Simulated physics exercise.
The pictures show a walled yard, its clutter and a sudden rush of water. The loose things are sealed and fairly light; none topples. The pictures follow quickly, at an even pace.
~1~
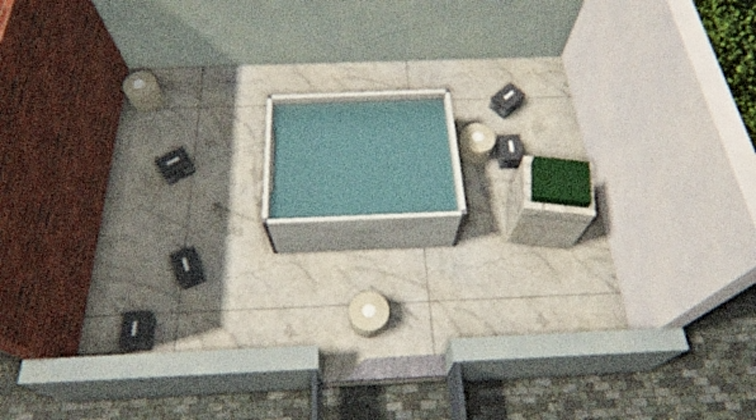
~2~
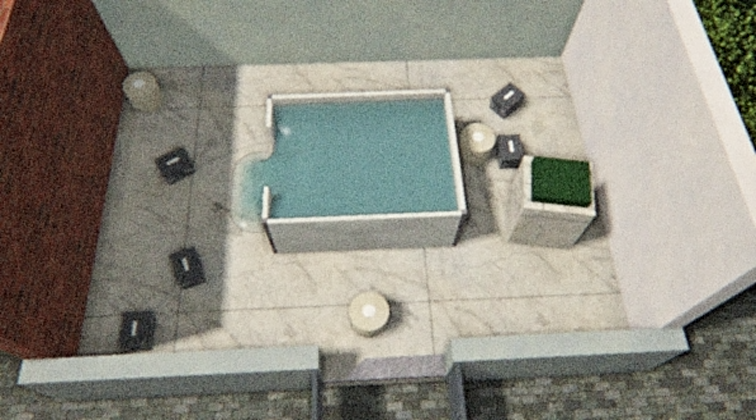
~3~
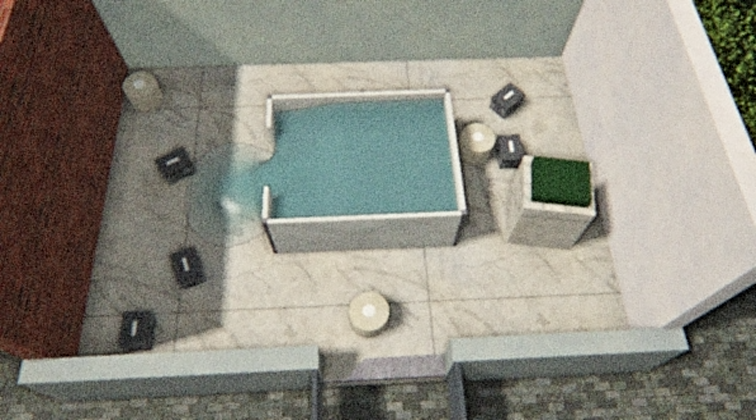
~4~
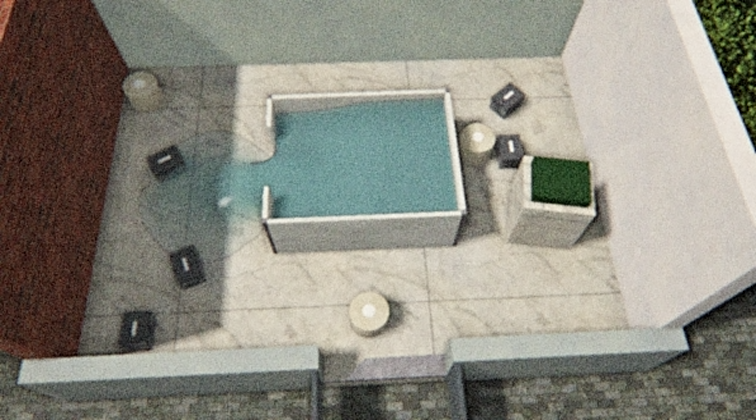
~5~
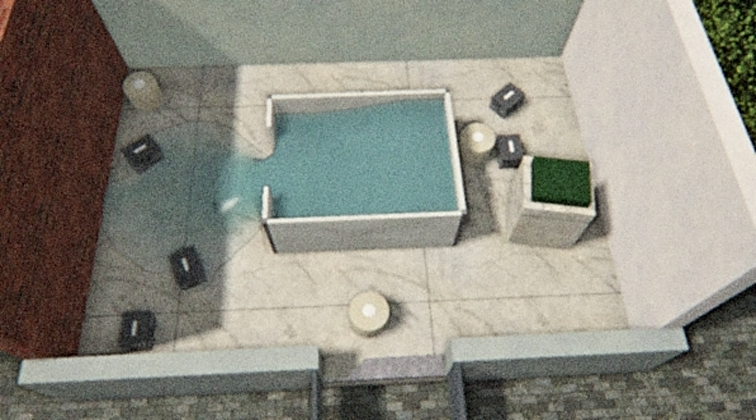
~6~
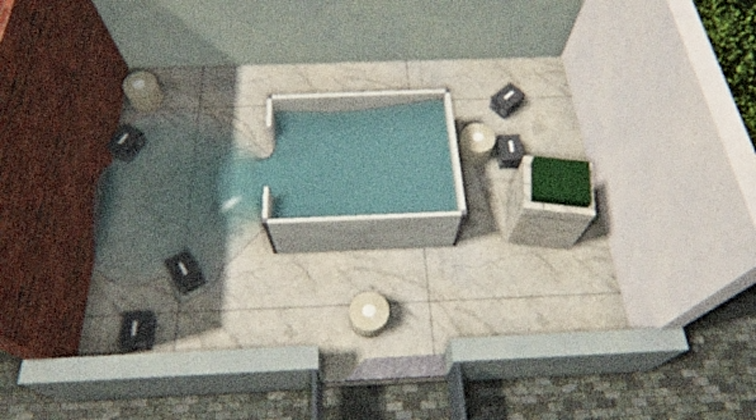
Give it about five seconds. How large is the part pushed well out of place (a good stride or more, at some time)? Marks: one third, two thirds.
Share: Two thirds or more.
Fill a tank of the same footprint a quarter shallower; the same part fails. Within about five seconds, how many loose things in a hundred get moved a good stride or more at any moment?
Some 80 per cent.
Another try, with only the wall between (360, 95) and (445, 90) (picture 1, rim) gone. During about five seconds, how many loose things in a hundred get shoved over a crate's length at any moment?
Some 100 per cent.
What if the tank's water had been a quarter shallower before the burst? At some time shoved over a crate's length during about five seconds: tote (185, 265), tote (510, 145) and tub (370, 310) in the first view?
As listed: Yes, short of that, swept aside.
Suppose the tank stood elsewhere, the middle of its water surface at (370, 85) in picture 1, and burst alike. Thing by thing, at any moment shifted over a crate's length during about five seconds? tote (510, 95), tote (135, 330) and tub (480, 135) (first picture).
One after the other: Never so far, that far or more, no.
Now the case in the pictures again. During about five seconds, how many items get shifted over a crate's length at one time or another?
I count 6.
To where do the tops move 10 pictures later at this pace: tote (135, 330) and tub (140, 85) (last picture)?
At about (169, 317) and (196, 56).
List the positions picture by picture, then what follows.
The first frame shows a tote at (173, 161) rests on the ground; a tote at (186, 264), on the bottom; 0 of 8 have shifted.
The second frame shows a tote at (173, 161), on the bottom; a tote at (186, 264), on the bottom; 0 of 8 have shifted.
The third frame shows a tote at (173, 161) rests on the ground; a tote at (186, 264), on the bottom; 0 of 8 have shifted.
The fourth frame shows a tote at (165, 159), on the bottom, close to its start; a tote at (186, 264) rests on the ground; 1 of 8 have shifted.
The fifth frame shows a tote at (140, 149), on the bottom, a stride from its start; a tote at (185, 265) rests on the ground; 1 of 8 have shifted.
The sixth frame shows a tote at (123, 139), on the bottom, a stride from its start; a tote at (183, 269), on the bottom, close to its start; 2 of 8 have shifted.
A moment on, 2 of 8 are well off their spots; 1 afloat.
Next, 3 of 8 are well off their spots; 4 afloat.
Later, 5 of 8 are well off their spots; 4 afloat.
In the end, 6 of 8 are well off their spots, and 6 have been at some point; 6 afloat.
